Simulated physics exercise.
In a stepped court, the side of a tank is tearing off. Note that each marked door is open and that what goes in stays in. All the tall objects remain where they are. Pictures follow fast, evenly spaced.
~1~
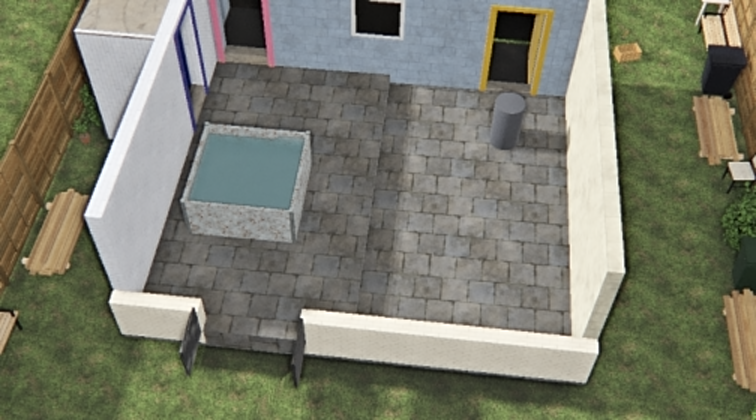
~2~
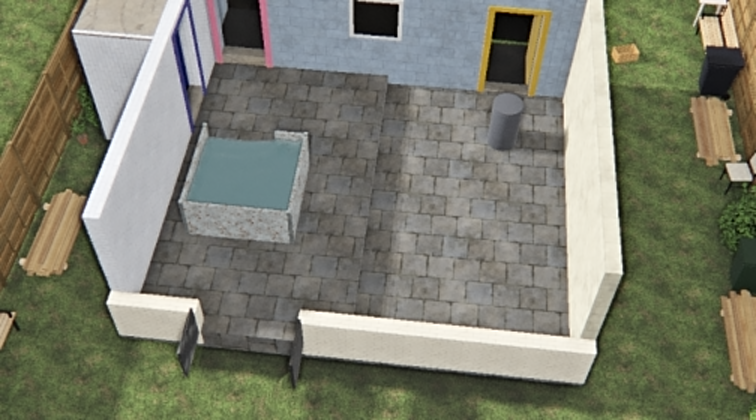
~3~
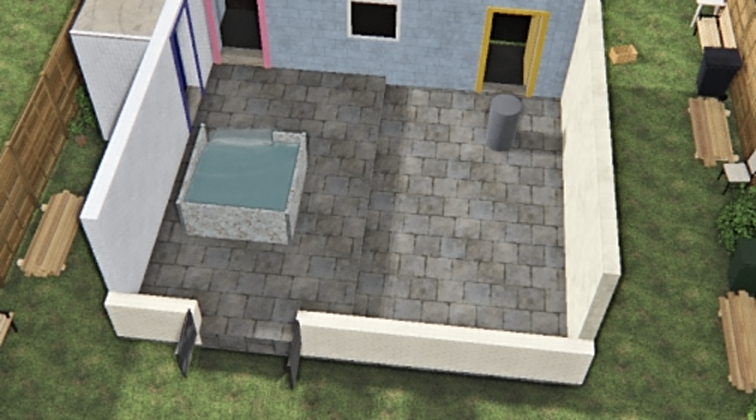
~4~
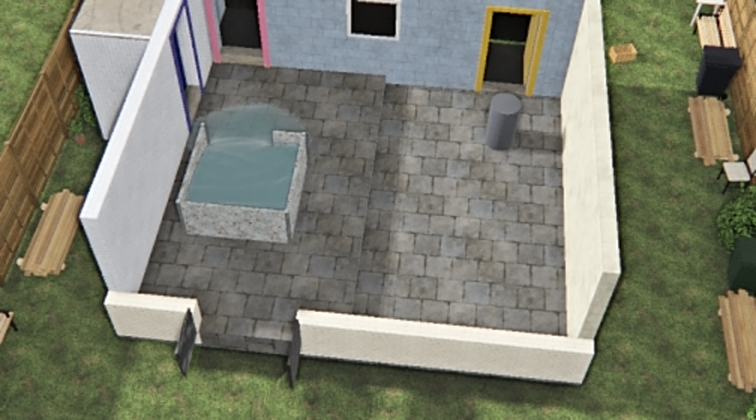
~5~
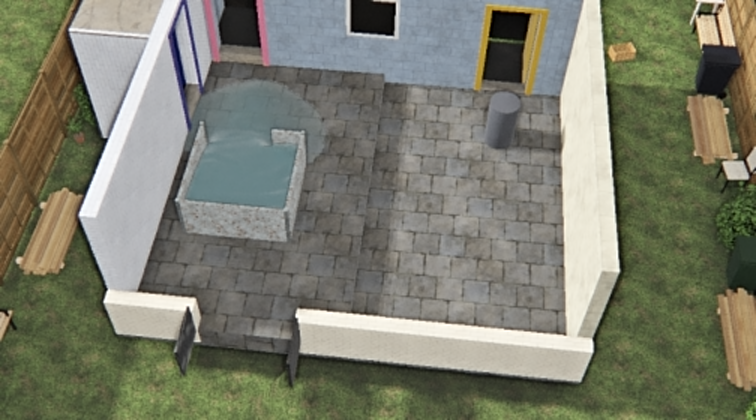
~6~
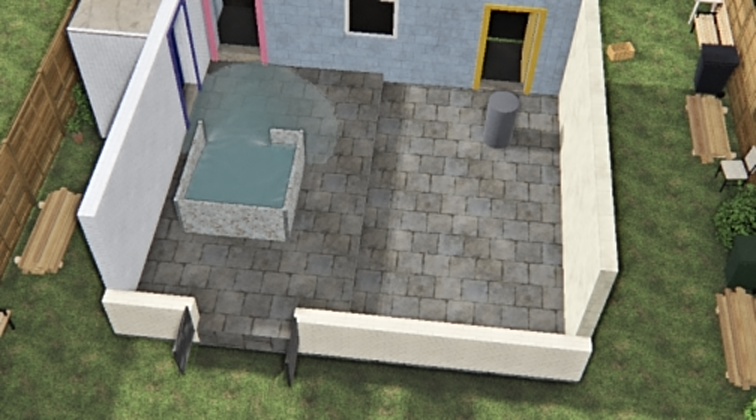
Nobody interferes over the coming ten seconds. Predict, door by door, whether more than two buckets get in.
One by one: The pink door is going to be swamped, the blue door is going to stay within two buckets, the yellow door is going to be swamped.
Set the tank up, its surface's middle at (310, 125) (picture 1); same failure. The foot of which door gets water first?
The pink-painted one is the first one.
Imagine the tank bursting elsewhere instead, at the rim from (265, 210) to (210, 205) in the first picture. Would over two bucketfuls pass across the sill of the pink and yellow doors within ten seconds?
I'd expect the pink one to stay beneath the mark and the yellow one to stay beneath the mark.
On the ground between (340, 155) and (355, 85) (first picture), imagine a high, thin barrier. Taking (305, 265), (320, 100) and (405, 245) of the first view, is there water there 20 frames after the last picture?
As listed: Dry, flooded, clear.
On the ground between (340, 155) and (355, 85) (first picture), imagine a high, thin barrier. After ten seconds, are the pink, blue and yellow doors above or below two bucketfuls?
Well, the pink one ends up above, then the blue one comes in short, and the yellow one comes in short.
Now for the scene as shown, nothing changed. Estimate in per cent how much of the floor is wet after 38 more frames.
My estimate is roughly 75 percent.
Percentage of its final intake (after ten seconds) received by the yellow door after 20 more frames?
I'd put it at about 0 per cent.
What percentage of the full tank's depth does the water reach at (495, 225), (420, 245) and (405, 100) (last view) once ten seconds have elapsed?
The depth comes out near 6, 6 and 4 per cent.
A moment on, water covers 20 % of the floor; the pink door over two buckets in, the blue door wet at the sill, nothing in, the yellow door not reached.
Next, water covers 20 % of the floor; the pink door far over two buckets in, the blue door wet at the sill, nothing in, the yellow door not reached.
Then, water covers 40 % of the floor; the pink door far over two buckets in, the blue door under two buckets in, the yellow door wet at the sill, nothing in.
Later, water covers 75 % of the floor; the pink door far over two buckets in, the blue door under two buckets in, the yellow door under two buckets in.
In the end, water covers 95 % of the floor; the pink door far over two buckets in, the blue door under two buckets in, the yellow door over two buckets in.
